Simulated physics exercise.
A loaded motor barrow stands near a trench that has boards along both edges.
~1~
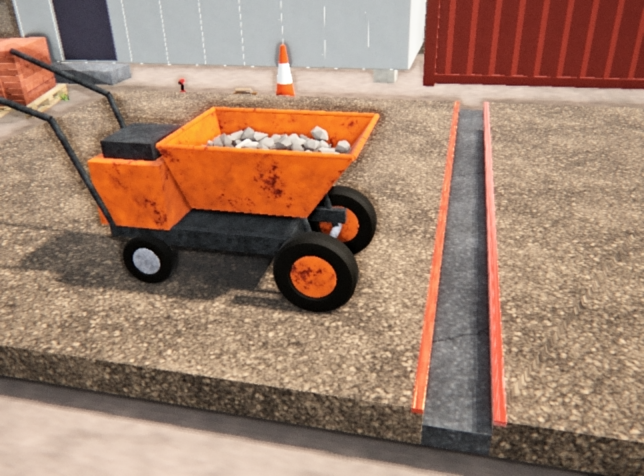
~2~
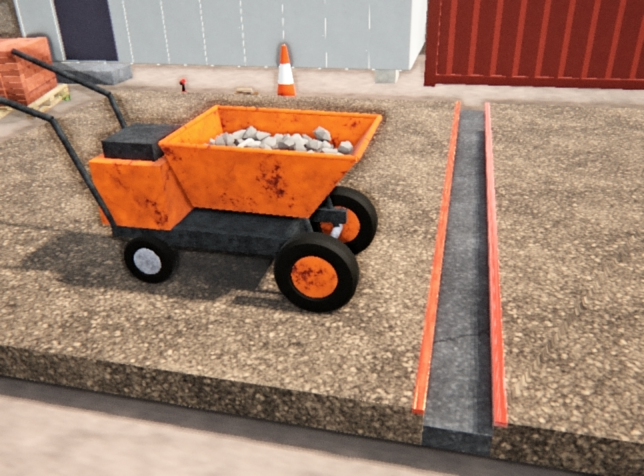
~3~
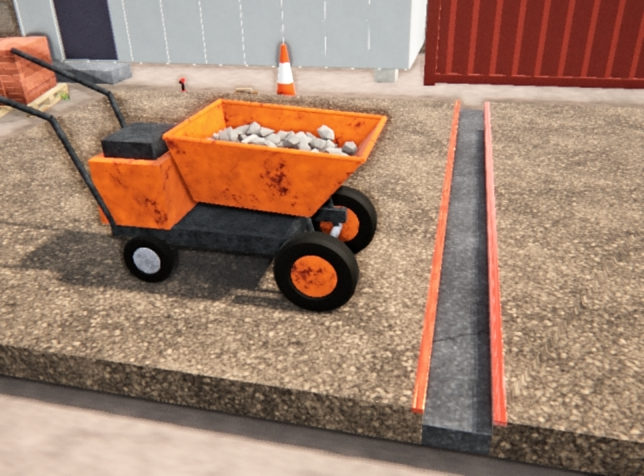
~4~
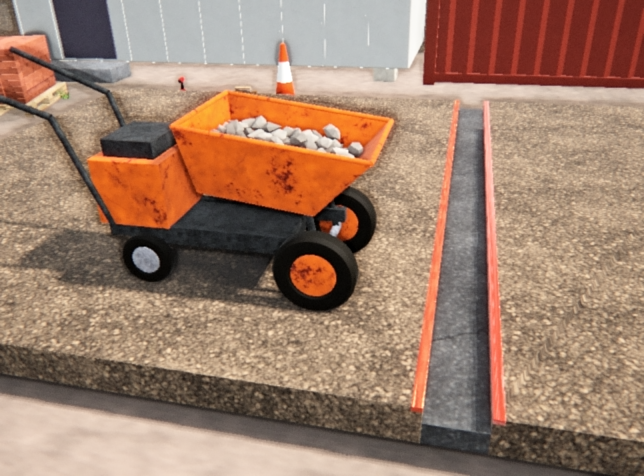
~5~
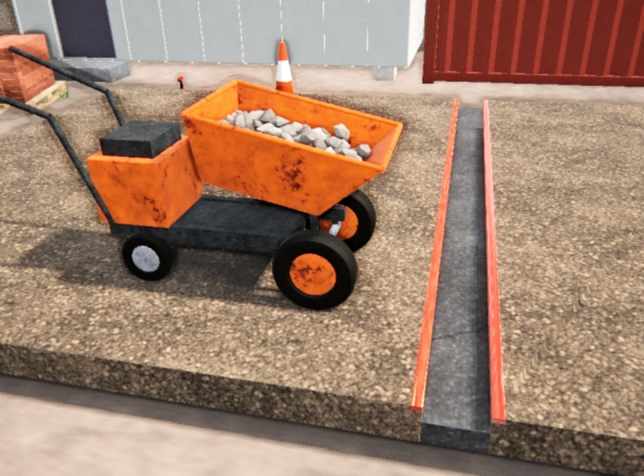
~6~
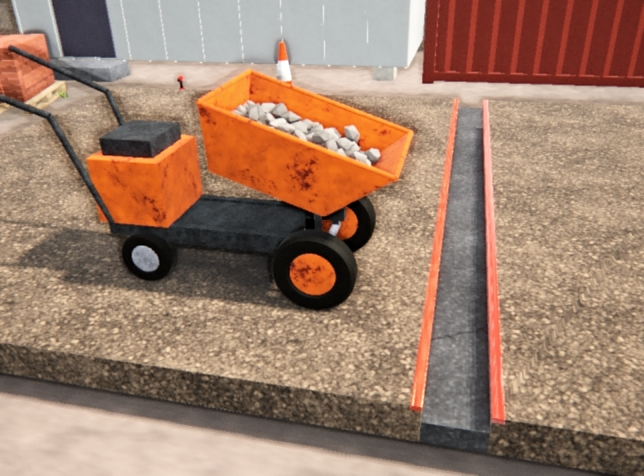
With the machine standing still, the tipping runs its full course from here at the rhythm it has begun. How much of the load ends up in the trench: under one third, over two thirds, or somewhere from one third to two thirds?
Reaches a third, stays within two thirds.
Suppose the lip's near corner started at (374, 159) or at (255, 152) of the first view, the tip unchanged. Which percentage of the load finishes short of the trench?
In order: About 0 % and 60 %.
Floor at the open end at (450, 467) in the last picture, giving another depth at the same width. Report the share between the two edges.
Estimated share: Approx. 70 per cent.
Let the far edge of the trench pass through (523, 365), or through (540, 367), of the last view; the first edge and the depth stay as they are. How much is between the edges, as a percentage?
Roughly 80 per cent, then roughly 90 per cent.
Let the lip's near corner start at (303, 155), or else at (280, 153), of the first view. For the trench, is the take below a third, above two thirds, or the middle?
For the first position, between a third and two thirds; for the second, in the middle band.
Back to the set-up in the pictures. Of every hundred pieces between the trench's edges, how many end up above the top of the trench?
50 per cent, near enough.
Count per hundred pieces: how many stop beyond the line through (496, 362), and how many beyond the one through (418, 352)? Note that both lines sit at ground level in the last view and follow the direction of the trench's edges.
First 30 in a hundred, second 90 in a hundred.
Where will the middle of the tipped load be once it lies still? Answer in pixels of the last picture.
Centre at rest: Close to (480, 289).
Soon after the last picture, skip tipped steeply; all in the skip.
A little later, skip tipped steeply; most in the skip; a small part in or heaped over the trench; a stray few beyond it; a small part falling.
Later still, skip tipped right over; a small part in the skip; about half in or heaped over the trench; about a third beyond it.
By the end, skip tipped right over; a small part in the skip; about half in or heaped over the trench; about a third beyond it.
